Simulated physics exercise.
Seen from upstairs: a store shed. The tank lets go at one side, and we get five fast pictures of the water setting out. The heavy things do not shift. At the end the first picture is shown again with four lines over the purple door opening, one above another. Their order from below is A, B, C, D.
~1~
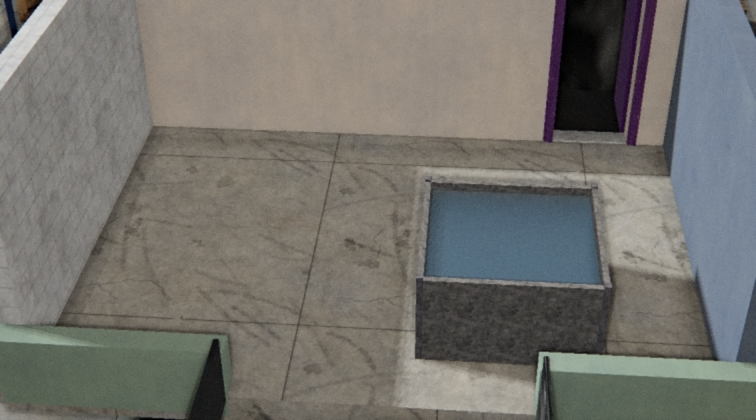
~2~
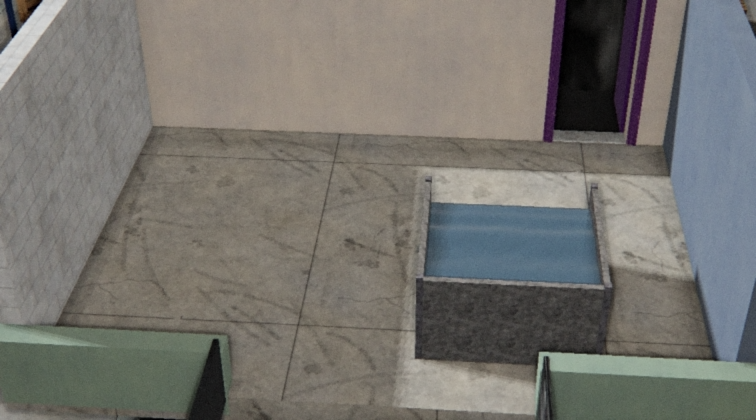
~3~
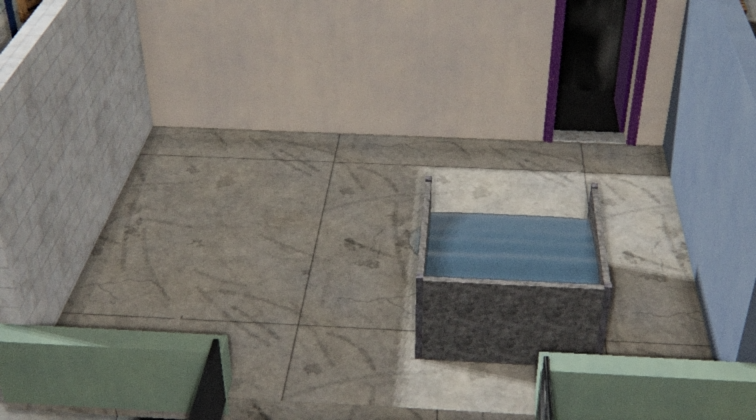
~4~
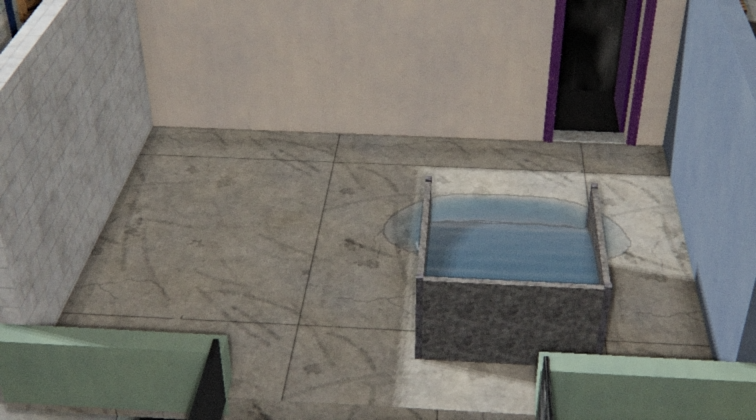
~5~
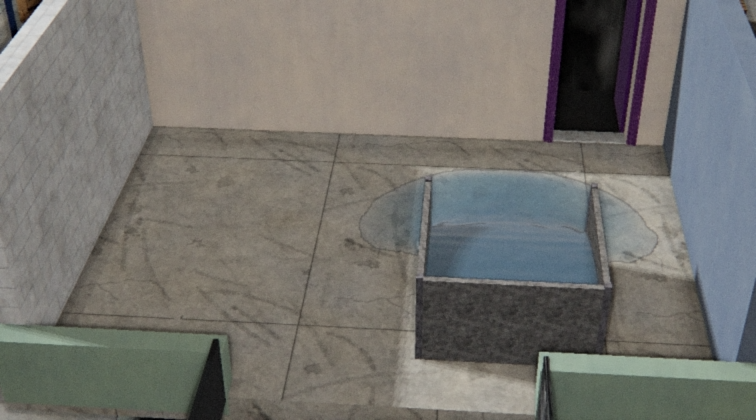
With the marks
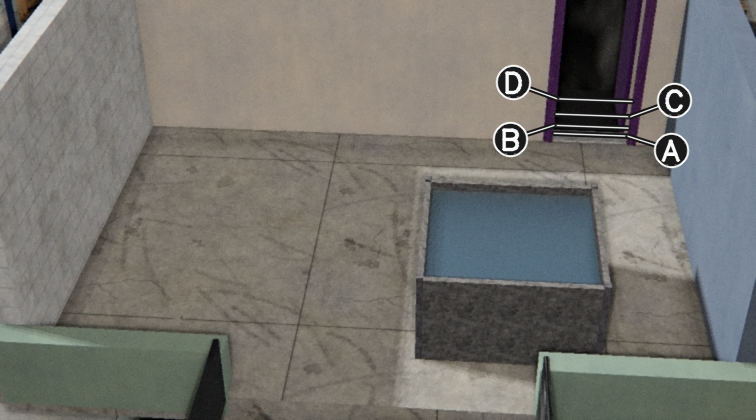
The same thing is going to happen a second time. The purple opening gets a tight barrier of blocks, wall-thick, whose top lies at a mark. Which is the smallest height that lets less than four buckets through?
Choose C.
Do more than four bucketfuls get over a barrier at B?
Yes, that goes wrong.
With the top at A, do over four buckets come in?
Yes, it does.
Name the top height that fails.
Height B.
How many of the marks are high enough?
Two of the four.
In white, A at (590, 134); B at (591, 126); C at (592, 115); D at (594, 100); from the bottom up A, B, C, D.
With A, dozens of bucketfuls pour in.
With B, about 9 bucketfuls get in.
With C, a splash gets over, under a bucket.
With D, nothing gets over.
